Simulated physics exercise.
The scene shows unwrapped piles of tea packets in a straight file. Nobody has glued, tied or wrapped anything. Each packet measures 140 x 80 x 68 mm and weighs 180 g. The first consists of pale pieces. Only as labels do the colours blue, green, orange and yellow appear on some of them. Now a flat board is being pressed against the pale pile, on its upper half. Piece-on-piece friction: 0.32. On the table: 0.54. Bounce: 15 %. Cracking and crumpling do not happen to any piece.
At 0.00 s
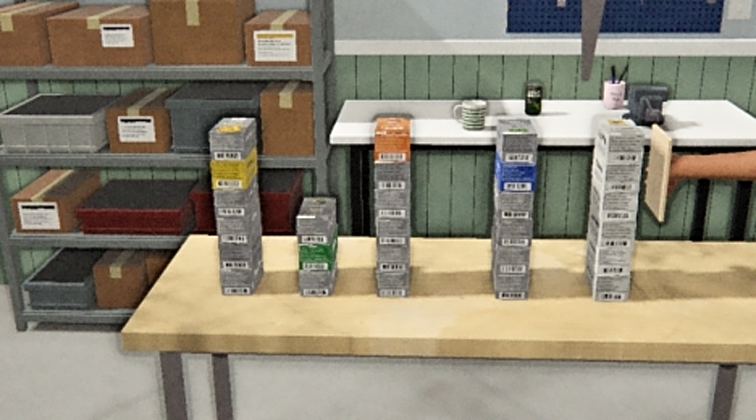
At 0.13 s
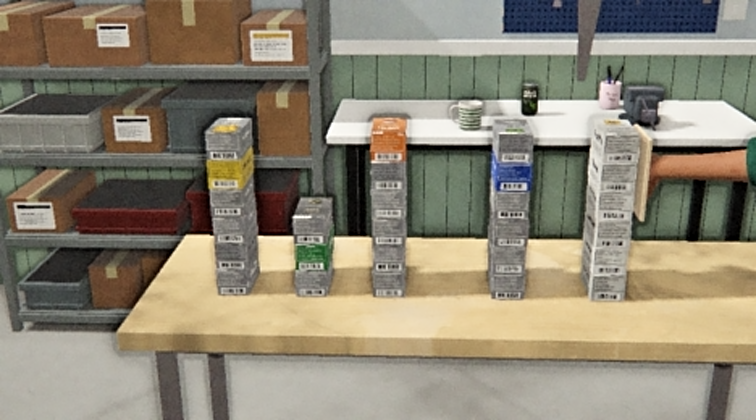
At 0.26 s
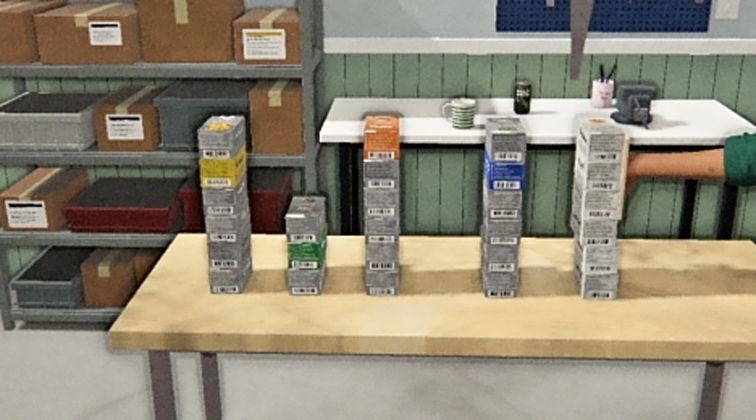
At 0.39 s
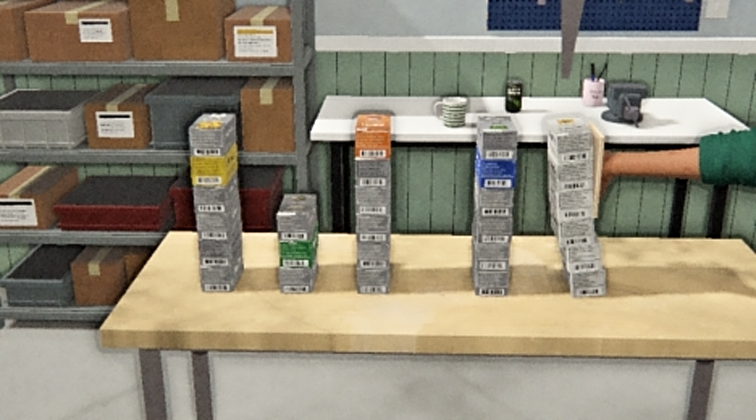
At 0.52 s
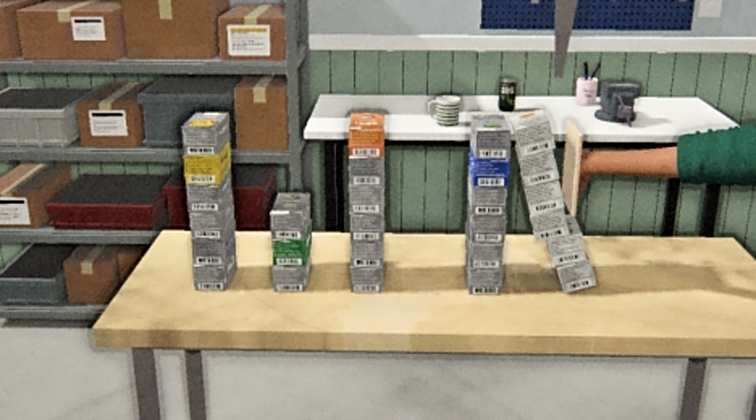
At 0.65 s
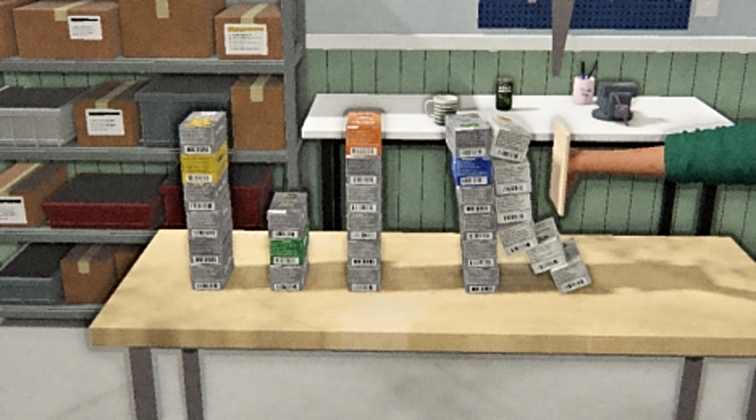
A hand pressing a flat board into the pale stack, which bends and leans left against the blue-labelled stack on the table.
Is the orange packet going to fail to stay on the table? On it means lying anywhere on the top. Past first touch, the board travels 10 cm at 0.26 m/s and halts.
Yes, it ends up down.
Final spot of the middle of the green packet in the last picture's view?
Roughly (238, 256).
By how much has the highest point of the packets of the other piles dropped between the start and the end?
I'd put it at around 24 cm.
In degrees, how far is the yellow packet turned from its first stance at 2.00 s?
About 60 degrees.
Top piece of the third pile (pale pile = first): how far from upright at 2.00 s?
Lean: Near 30 degrees.
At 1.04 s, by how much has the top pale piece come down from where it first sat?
About 18 cm.
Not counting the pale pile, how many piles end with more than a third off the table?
The total is 1.
Around 1.04 s, 5 of the pale pile down; none of the 21 other packets off the table, 11 disturbed; orange packet tipped 6°; blue packet tipped 30°, 9 cm lower.
Around 2.00 s, 5 of the pale pile down; none of the 21 other packets off the table, 19 disturbed; orange packet tipped 29°, 20 cm lower; yellow packet tipped 56°, 17 cm lower.
Finally (2.6 s), 5 of the pale pile down; 6 of the 21 other packets off the table; orange packet tipped 44°, 1.00 m lower; yellow packet upside down; green packet tipped 42°, 42 mm lower.
